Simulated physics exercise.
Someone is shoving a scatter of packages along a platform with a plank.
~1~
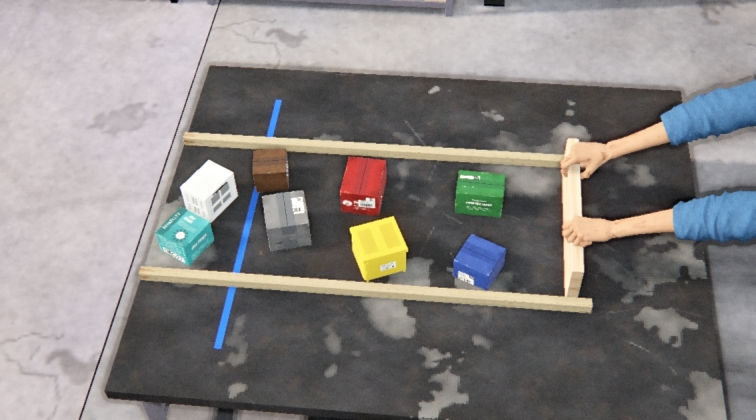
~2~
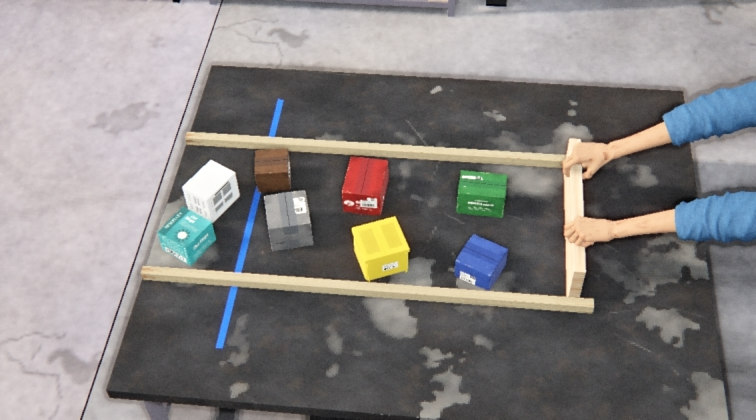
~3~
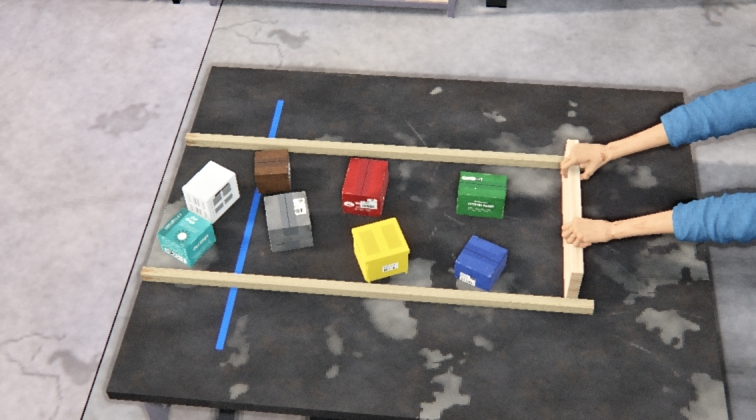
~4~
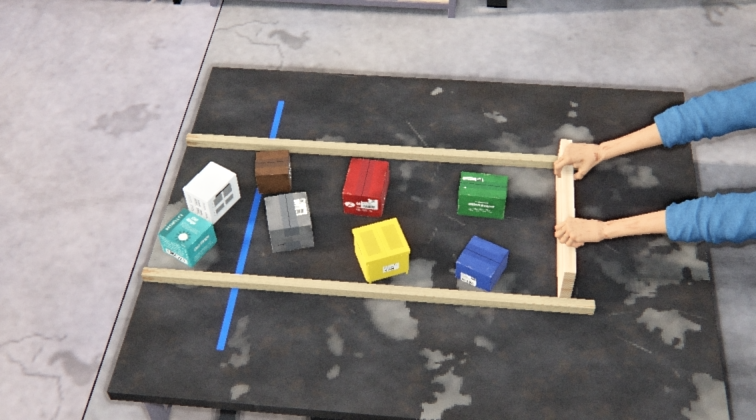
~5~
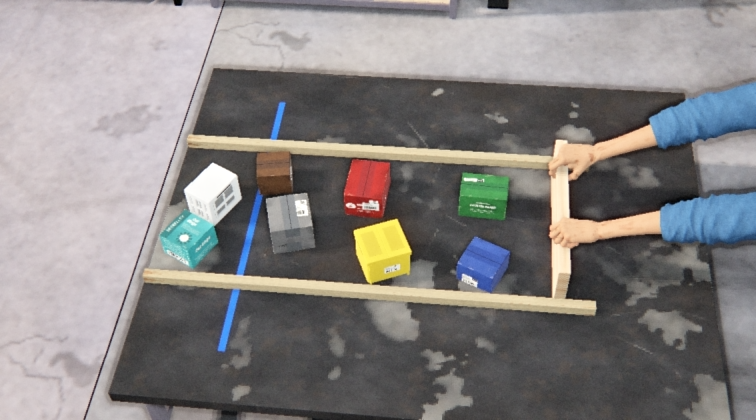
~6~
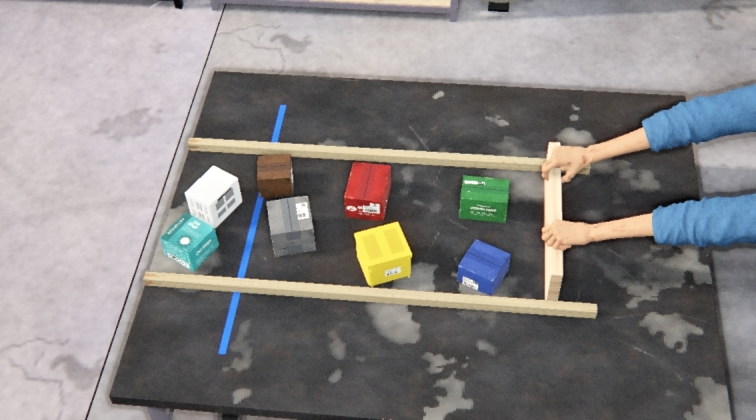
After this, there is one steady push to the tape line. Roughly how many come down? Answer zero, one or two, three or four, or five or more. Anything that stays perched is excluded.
Three or four.
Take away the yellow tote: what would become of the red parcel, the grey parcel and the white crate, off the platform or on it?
Obs.: Red parcel is not lost, grey parcel is not lost, white crate does drop.
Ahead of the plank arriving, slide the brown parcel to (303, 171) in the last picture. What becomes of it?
In that case it ends up off.
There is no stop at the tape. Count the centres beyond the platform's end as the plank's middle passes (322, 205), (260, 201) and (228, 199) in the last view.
0, 3 and 5.
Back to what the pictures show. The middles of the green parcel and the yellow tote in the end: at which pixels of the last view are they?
Reading them off: First (236, 180); then (192, 227).
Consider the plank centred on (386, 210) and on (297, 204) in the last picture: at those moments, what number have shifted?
At that stage 5; at the next, 8.
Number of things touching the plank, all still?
Looks like 2 of them, all told.
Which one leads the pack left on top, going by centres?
The grey parcel ends up foremost.
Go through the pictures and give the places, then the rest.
Turquoise box (185, 236); white crate (210, 192); brown parcel (271, 171); plank (572, 217); tape (251, 211), in the first picture.
White crate (212, 191); red parcel (366, 186), in the second picture.
Brown parcel (273, 171); blue parcel (481, 264), in the third picture.
Turquoise box (188, 237); yellow tote (382, 251), in the fourth picture.
White crate (213, 194); green parcel (484, 197), in the fifth picture.
Turquoise box (190, 242); white crate (214, 197); brown parcel (275, 176); plank (553, 220); tape (256, 216), in the sixth picture.
Early on, none off yet; turquoise box at rest near (190, 242); white crate at rest near (214, 197); brown parcel at rest near (275, 176).
A while later, none off yet; turquoise box at rest near (189, 242); white crate travelled about its own width near (189, 190); brown parcel travelled well along near (218, 166).
Finally, the number that fall off is three or four; lost, brown parcel, white crate and turquoise box.
